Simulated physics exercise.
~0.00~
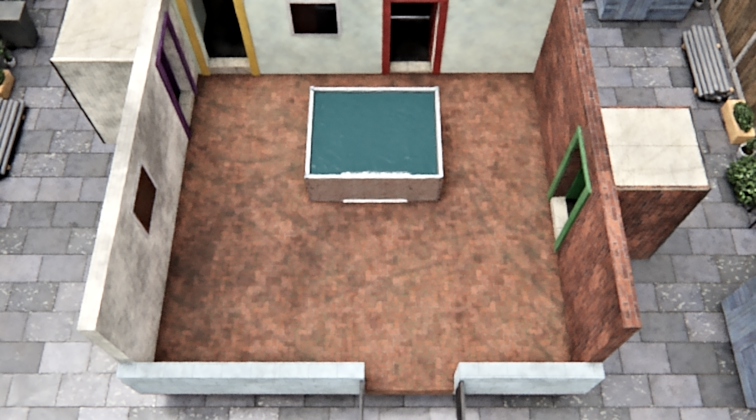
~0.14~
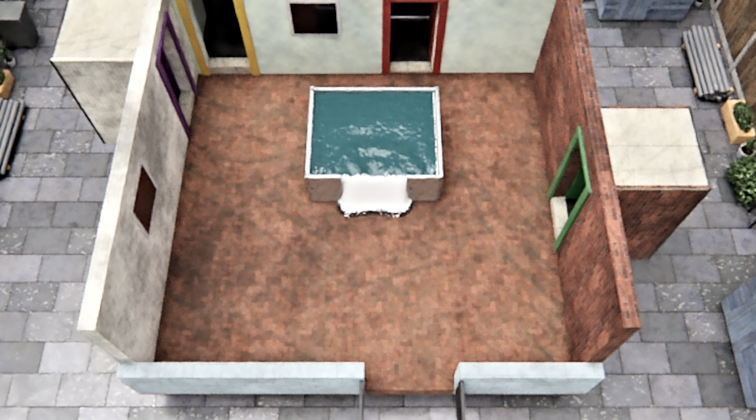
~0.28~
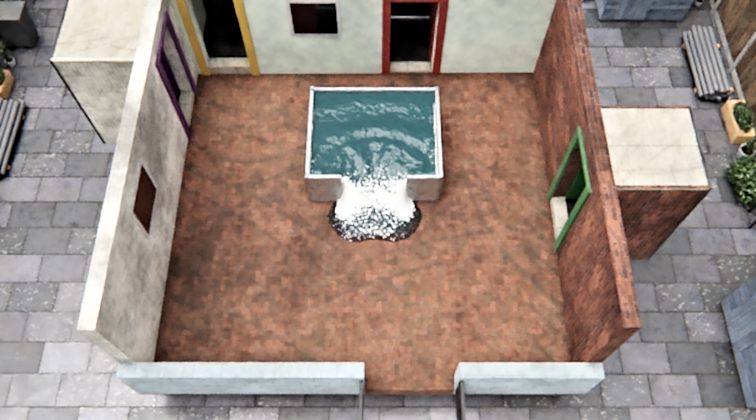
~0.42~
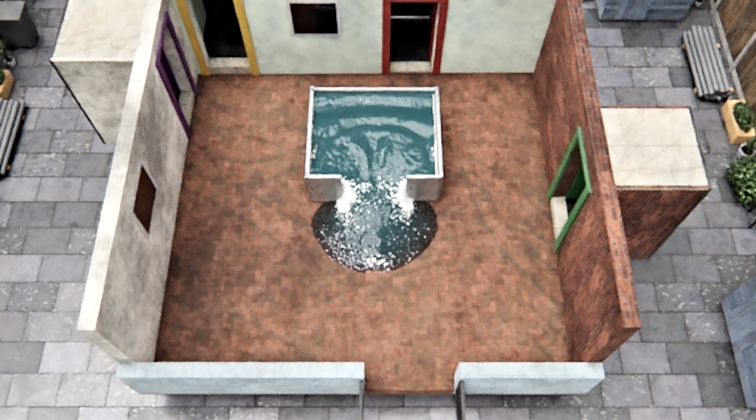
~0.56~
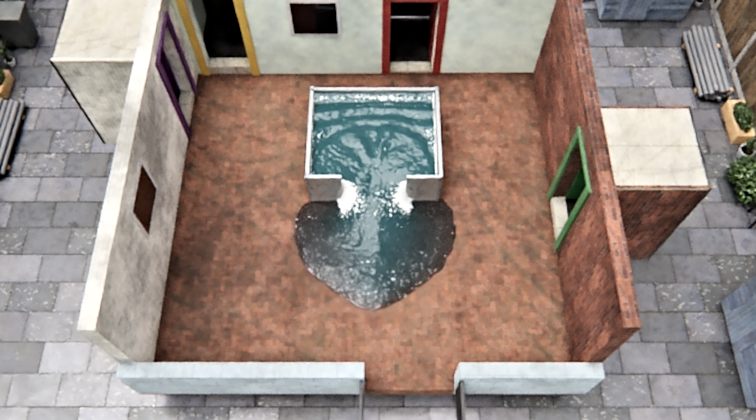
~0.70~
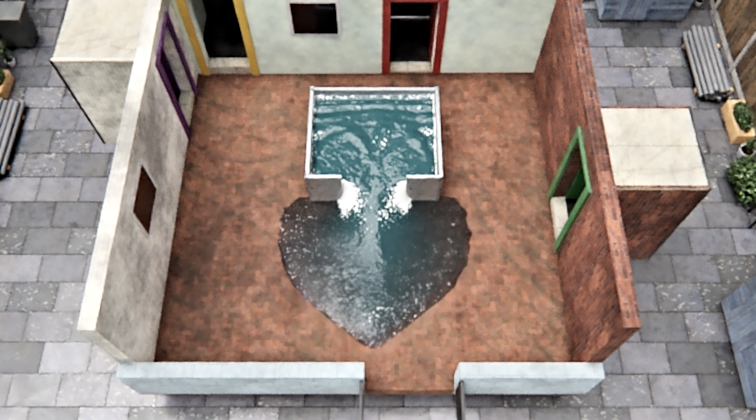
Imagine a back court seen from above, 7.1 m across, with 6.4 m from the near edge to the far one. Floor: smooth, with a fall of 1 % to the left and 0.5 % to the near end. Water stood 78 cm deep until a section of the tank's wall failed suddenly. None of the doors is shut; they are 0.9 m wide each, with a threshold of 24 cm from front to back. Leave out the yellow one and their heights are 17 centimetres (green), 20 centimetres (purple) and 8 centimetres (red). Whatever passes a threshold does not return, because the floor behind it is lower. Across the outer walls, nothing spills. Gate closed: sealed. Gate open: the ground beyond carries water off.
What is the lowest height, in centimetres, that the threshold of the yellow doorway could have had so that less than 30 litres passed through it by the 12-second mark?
About 7.5 cm.
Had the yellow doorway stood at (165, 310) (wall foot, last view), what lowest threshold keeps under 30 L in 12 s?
14.5 cm.
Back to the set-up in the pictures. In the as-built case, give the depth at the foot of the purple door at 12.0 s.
It comes to about 8.5 centimetres deep.
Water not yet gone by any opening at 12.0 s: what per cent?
Around 64 percent is still there.
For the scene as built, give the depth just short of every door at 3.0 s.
Depths in cm: Green 0, purple 0, yellow 0, red 0.
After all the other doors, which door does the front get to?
The red door.
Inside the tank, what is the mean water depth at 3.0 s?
The mean depth is roughly 34 cm.
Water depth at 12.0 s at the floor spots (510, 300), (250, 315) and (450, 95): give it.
In that order: 2, 6 and 4 cm.
After 1.4 s water covers 30 % of the floor, deepest (44 cm) near (377, 205); it has not reached the yellow door.
After 3.0 s water covers 40 % of the floor, deepest (36 cm) near (163, 375); it has not reached the yellow door.
After 12.0 s water covers 95 % of the floor, deepest (10 cm) near (184, 173); 8 cm at the yellow door, 0 litres in over its 24 cm threshold.
At the yellow door as built, the water arrived by 5.0 s and peaked near 12 cm at 5.6 s.
With a threshold of 6 cm, 60 litres would have come in within the 12 s; with 8.5 cm, 16 litres. So under 30 litres takes about 7.5 cm.
